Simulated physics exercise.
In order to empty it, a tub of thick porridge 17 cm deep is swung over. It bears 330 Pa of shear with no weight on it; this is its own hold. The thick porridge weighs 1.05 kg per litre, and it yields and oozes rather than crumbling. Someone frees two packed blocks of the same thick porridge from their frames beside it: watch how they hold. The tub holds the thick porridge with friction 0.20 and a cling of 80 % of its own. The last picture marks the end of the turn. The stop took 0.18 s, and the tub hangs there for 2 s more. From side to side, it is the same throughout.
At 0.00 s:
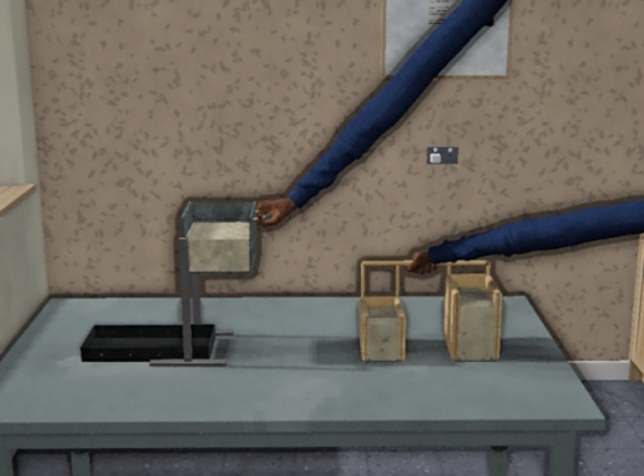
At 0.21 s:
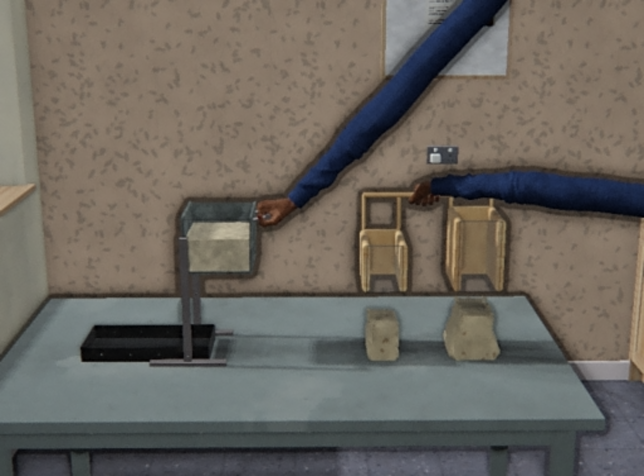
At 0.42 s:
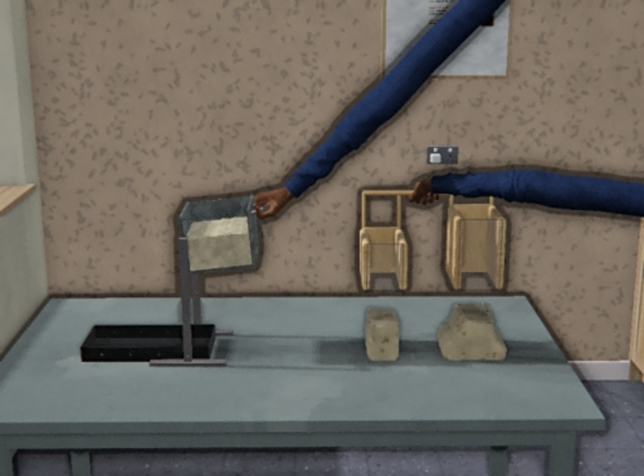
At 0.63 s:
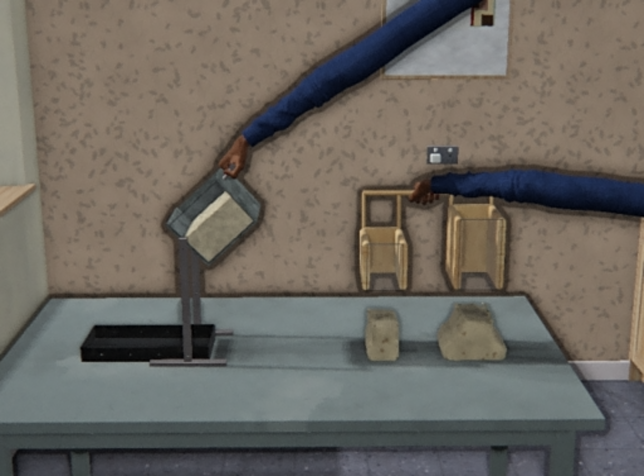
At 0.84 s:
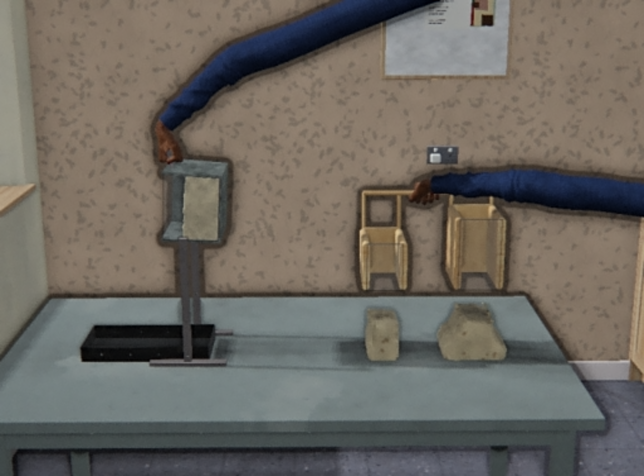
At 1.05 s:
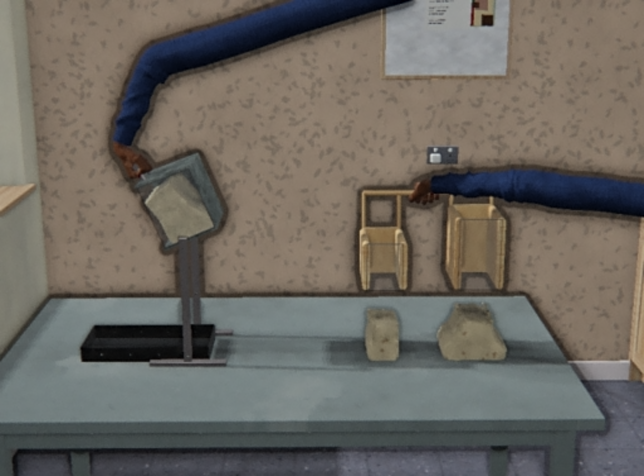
Two blue-sleeved arms reach in from the right over a grey-green table before a speckled brown wall, seen from the front by a still camera, one gripping a grey tub of pale, thick material above a black tray. The other lifts two wooden moulds off two pale blocks, and the larger block slumps and widens slightly. The first arm then swings the tub leftward, turning it counterclockwise past upright on its side, the material shifting within.
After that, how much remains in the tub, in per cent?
Roughly 0 per cent remains in the tub.
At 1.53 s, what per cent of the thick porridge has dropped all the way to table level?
65 %.
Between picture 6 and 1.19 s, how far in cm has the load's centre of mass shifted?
Around 10 centimetres.
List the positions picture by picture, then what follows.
Handle-side rim at (249, 218), tilt 0 degrees; highest point of the thick porridge at (244, 238); test blocks 12 cm, 19 cm high (left to right), in the first picture.
Handle-side rim at (249, 218), tilt 0 degrees; highest point of the thick porridge at (244, 238); test blocks 12 cm, 15 cm high (left to right), in the second picture.
Handle-side rim at (246, 212), tilt 6 degrees; highest point of the thick porridge at (244, 233); test blocks 12 cm, 13 cm high (left to right), in the third picture.
Handle-side rim at (215, 181), tilt 43 degrees; highest point of the thick porridge at (228, 199); test blocks 12 cm, 13 cm high (left to right), in the fourth picture.
Handle-side rim at (163, 175), tilt 87 degrees; highest point of the thick porridge at (189, 178); test blocks 12 cm, 13 cm high (left to right), in the fifth picture.
Handle-side rim at (137, 189), tilt 112 degrees; highest point of the thick porridge at (168, 184); test blocks 12 cm, 13 cm high (left to right), in the sixth picture.
By 1.19 s, the tub is at 112 degrees and holds 46 %.
By 1.36 s, the tub is at 112 degrees and holds 5 %.
By 1.53 s, the tub is at 112 degrees and holds 0 %.
By 1.70 s, the tub is at 112 degrees and holds 0 %.
By 3.05 s, at the end, the tub is at 112 degrees and holds 0 %.
